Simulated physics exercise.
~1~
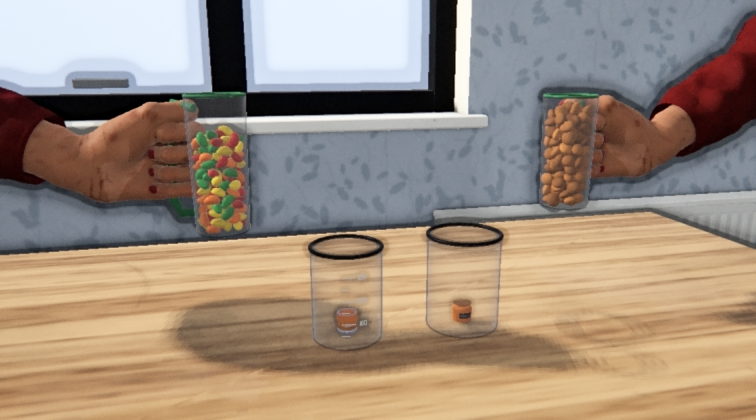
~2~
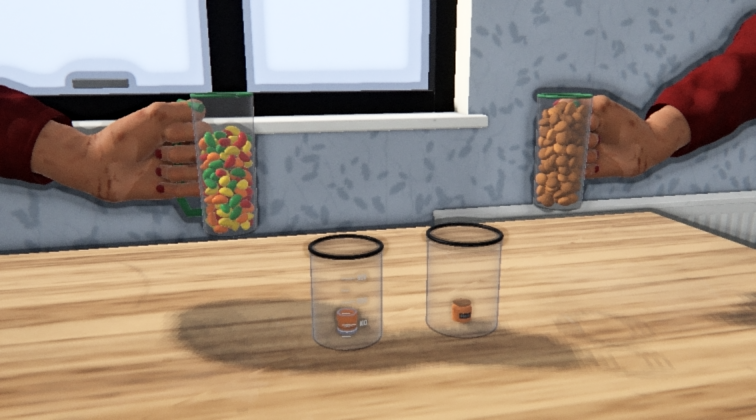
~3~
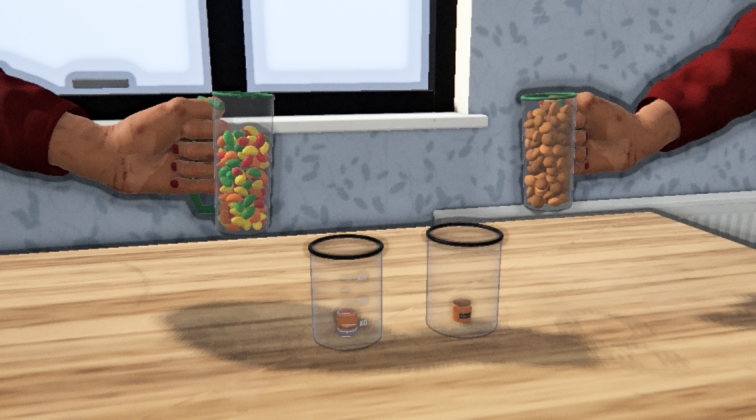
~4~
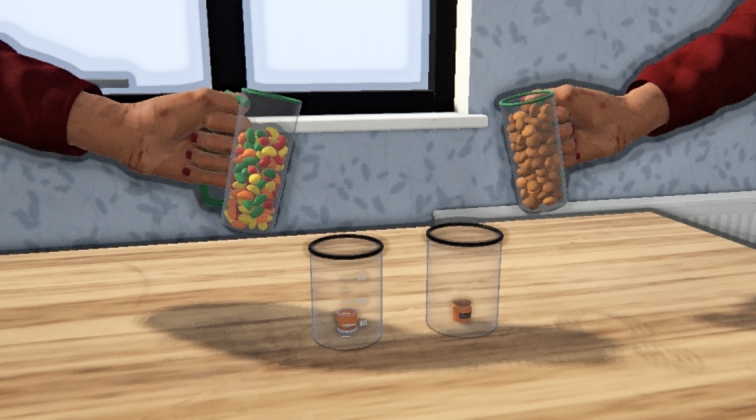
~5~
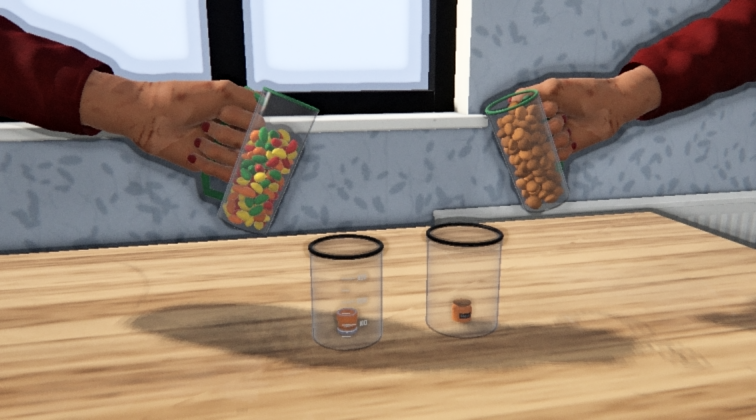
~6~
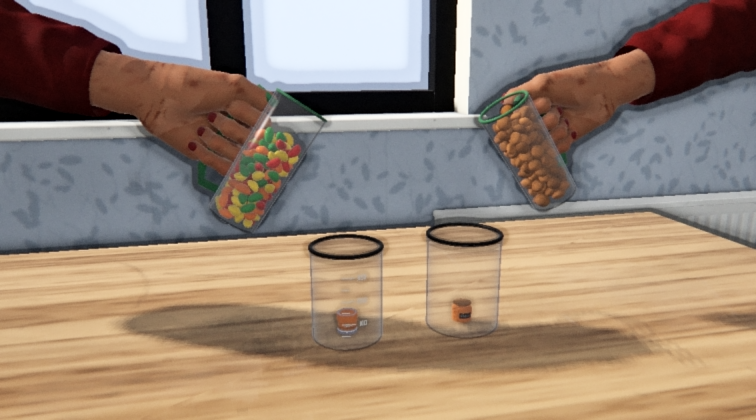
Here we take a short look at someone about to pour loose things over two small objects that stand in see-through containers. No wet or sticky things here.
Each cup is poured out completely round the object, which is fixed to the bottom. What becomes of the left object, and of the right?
Result: The left object will get fully engulfed; the right object will get fully engulfed.
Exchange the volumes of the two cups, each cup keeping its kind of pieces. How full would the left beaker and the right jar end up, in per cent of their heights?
About 55 left, 45 right.
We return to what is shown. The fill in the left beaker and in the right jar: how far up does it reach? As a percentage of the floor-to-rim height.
The left one ends near 55, the right one near 45.
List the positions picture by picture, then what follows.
In the first picture, small tin in the left beaker at (347, 321), a quarter of its height or less; left cup at (219, 164), three quarters full of jelly beans; small canister in the right jar at (462, 310), a quarter of its height or less; right cup at (567, 151), nearly full of bits of cat kibble.
In the second picture, left cup at (227, 164), upright; right cup at (561, 151), upright.
In the third picture, left cup at (243, 163), tipped 4°; right cup at (548, 152), tipped 4°.
In the fourth picture, left cup at (259, 163), tipped 14°; right cup at (535, 152), tipped 14°.
In the fifth picture, left cup at (267, 162), tipped 24°; right cup at (530, 153), tipped 24°.
In the sixth picture, small tin in the left beaker at (347, 321); left cup at (267, 162), tipped 34°; small canister in the right jar at (462, 310); right cup at (530, 153), tipped 34°.
Then, 0.69 s past the last view, left beaker empty, all of its cupful still in the cup; right jar empty, all of its cupful still in the cup.
Then, 1.30 s past the last view, left beaker nearly empty, most of its cupful still in the cup; right jar nearly empty, most of its cupful still in the cup.
Then, 1.82 s past the last view, left beaker half full, none of its cupful still in the cup; right jar a third full, none of its cupful still in the cup.
Finally, left beaker half full (surface near (347, 286)), nothing beside it; right jar half full (surface near (463, 279)), nothing beside it; the left thing is covered; the right thing is covered.
